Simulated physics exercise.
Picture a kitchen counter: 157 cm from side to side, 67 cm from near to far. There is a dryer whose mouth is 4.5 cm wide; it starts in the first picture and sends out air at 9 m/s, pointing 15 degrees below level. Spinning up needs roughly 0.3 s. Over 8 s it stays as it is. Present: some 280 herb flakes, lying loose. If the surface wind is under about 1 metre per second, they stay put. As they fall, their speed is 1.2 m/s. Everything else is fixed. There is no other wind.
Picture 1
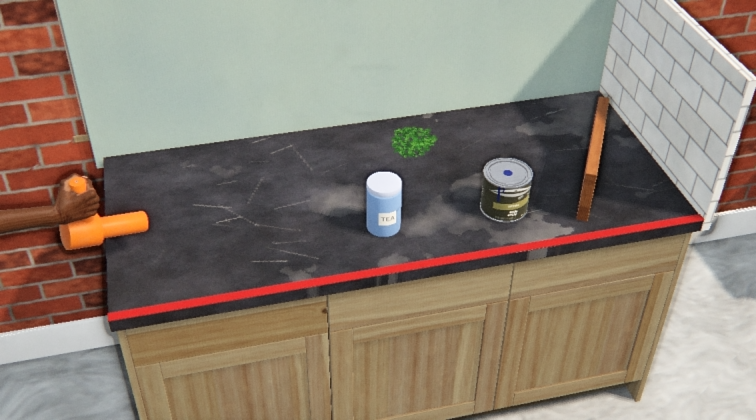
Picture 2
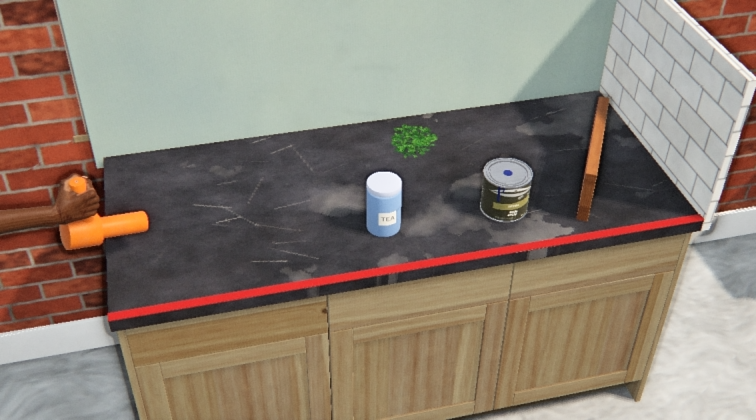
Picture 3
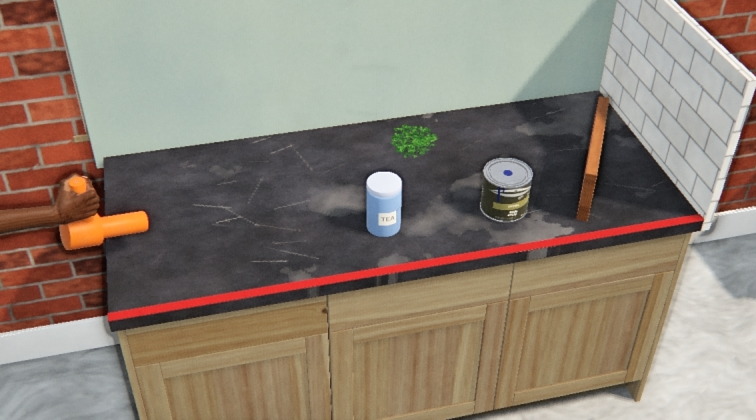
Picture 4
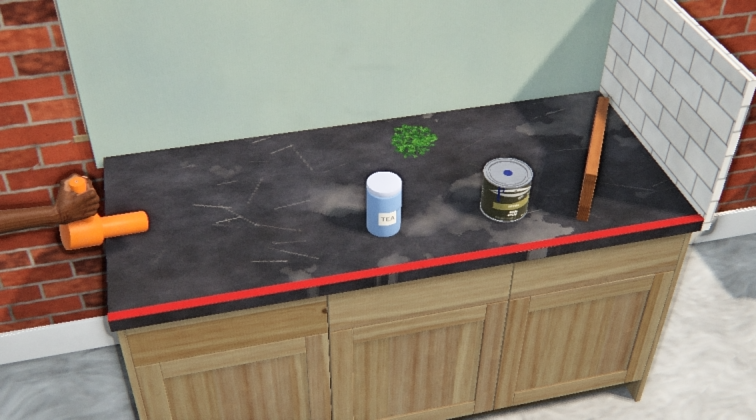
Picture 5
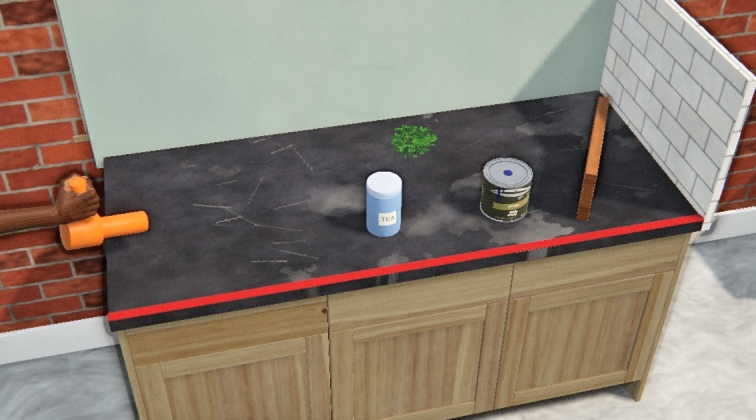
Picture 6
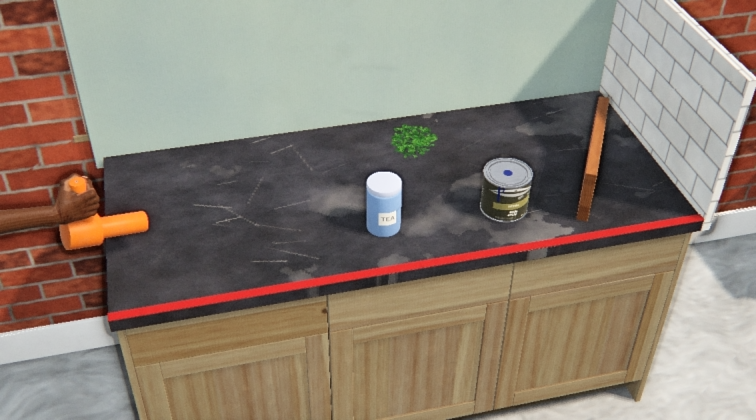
A hand holds an orange dryer still beside green flakes, a jar and a tin.
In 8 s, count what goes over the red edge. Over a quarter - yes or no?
Over a quarter: Yes.
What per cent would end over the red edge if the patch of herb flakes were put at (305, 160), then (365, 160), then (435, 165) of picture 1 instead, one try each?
Taking the three spots in order, you'd get around 50 percent, 50 percent and 60 percent.
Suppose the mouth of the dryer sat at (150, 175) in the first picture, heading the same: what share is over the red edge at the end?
You'd be looking at something like 80 in a hundred.
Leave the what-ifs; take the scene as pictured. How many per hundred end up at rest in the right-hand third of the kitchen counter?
Roughly 50 in a hundred.
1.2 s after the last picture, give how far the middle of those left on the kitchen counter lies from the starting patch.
I'd guess near 65 cm.
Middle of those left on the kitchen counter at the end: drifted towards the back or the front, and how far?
It moves toward the far edge, close to 10 cm.
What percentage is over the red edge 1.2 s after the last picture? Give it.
I'd say near 0 per cent by then.
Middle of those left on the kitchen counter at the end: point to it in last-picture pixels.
The middle is around pixel (594, 100).
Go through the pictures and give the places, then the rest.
In the first picture, the middle of the herb flakes is near (413, 143), none has stirred yet and the mouth of the dryer is at (144, 221).
In the second picture, the middle of the herb flakes is near (413, 142), none has stirred yet and the red edge is centred on (426, 268).
In the third picture, the middle of the herb flakes is near (413, 142), none has stirred yet, the top of a tin is at (508, 172) and the top of a jar is at (384, 182).
In the fourth picture, the middle of the herb flakes is near (413, 142) and none has stirred yet.
In the fifth picture, the middle of the herb flakes is near (413, 142) and none has stirred yet.
In the sixth picture, the middle of the herb flakes is near (413, 142) and none has stirred yet.
Then, 1.2 s after the last picture, 0 % are over the red edge; the middle of those still in play is near (601, 105); 14 % have settled or left.
Then, 2.2 s after the last picture, 5 % are over the red edge; the middle of those still in play is near (603, 105); 21 % have settled or left.
Then, 4.1 s after the last picture, 35 % are over the red edge; the middle of those still in play is near (603, 103); 52 % have settled or left.
Then, 7.7 s after the last picture, at the end, 51 % are over the red edge; the middle of those still in play is near (594, 100).
